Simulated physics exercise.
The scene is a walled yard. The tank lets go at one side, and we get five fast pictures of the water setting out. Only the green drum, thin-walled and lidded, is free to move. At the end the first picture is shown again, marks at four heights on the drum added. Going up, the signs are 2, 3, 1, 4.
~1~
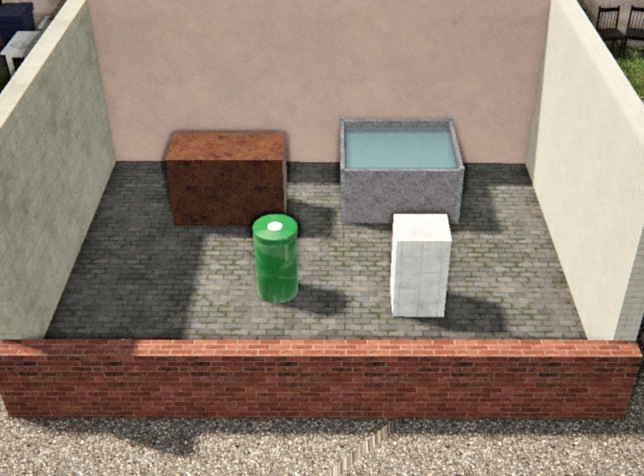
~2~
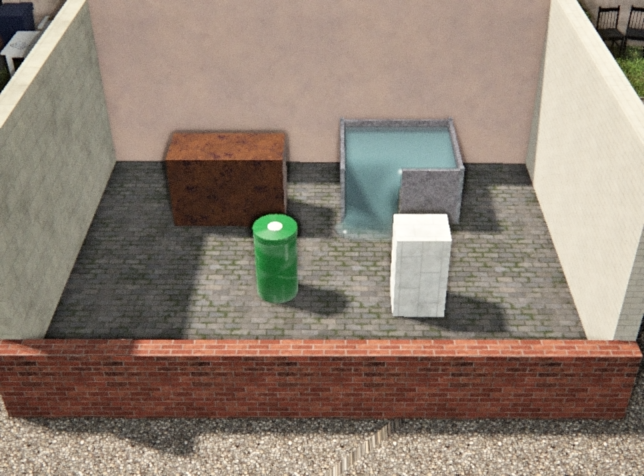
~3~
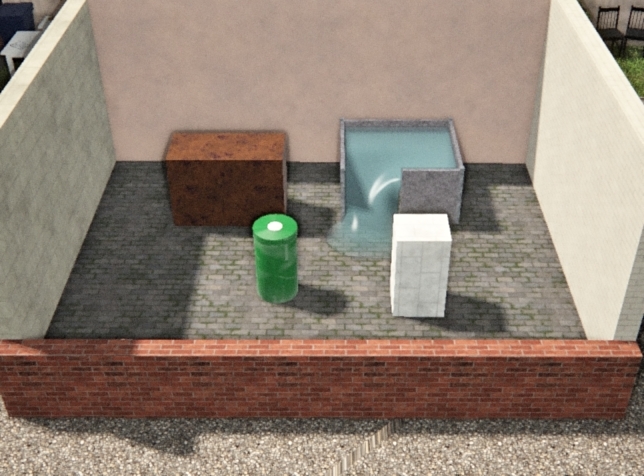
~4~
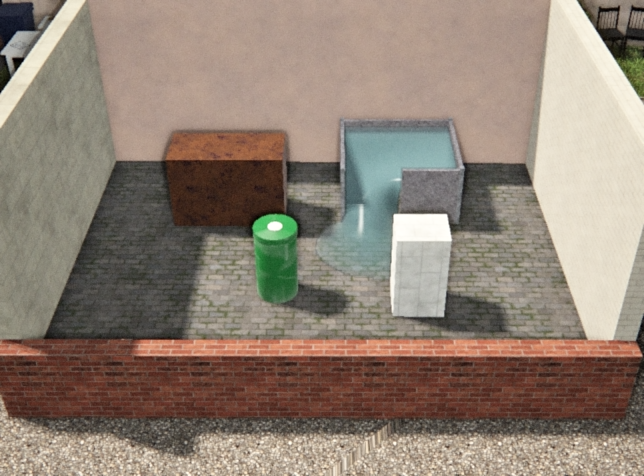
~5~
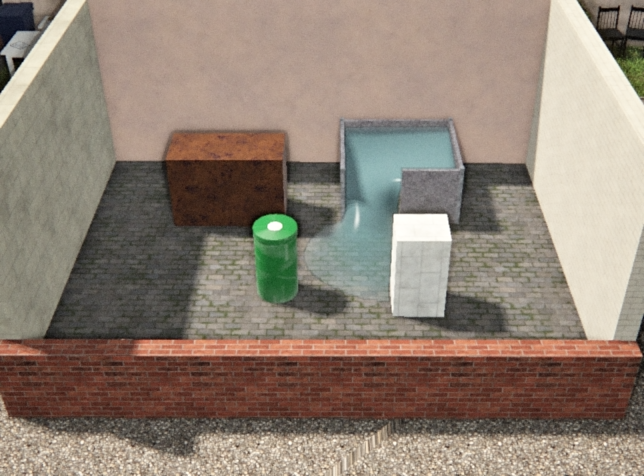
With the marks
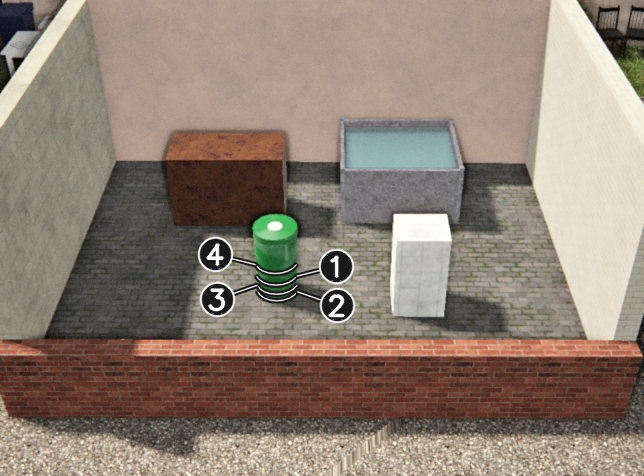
A stone tank opens at its front left and water spreads across the paved yard.
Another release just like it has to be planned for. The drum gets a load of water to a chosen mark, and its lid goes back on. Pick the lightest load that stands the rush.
Mark 1.
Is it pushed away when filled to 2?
Yes, it does.
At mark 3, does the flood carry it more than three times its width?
No, it does not.
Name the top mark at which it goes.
It is 3.
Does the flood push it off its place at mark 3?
Yes.
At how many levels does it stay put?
Two.
On the marked copy, 1 at (275, 285); 2 at (276, 300); 3 at (276, 294); 4 at (275, 273); from the bottom up 2, 3, 1, 4.
With 1, it does not move.
With 2, it is pushed about 5 times its own width away.
With 3, it is pushed about its own width away.
With 4, it does not move.
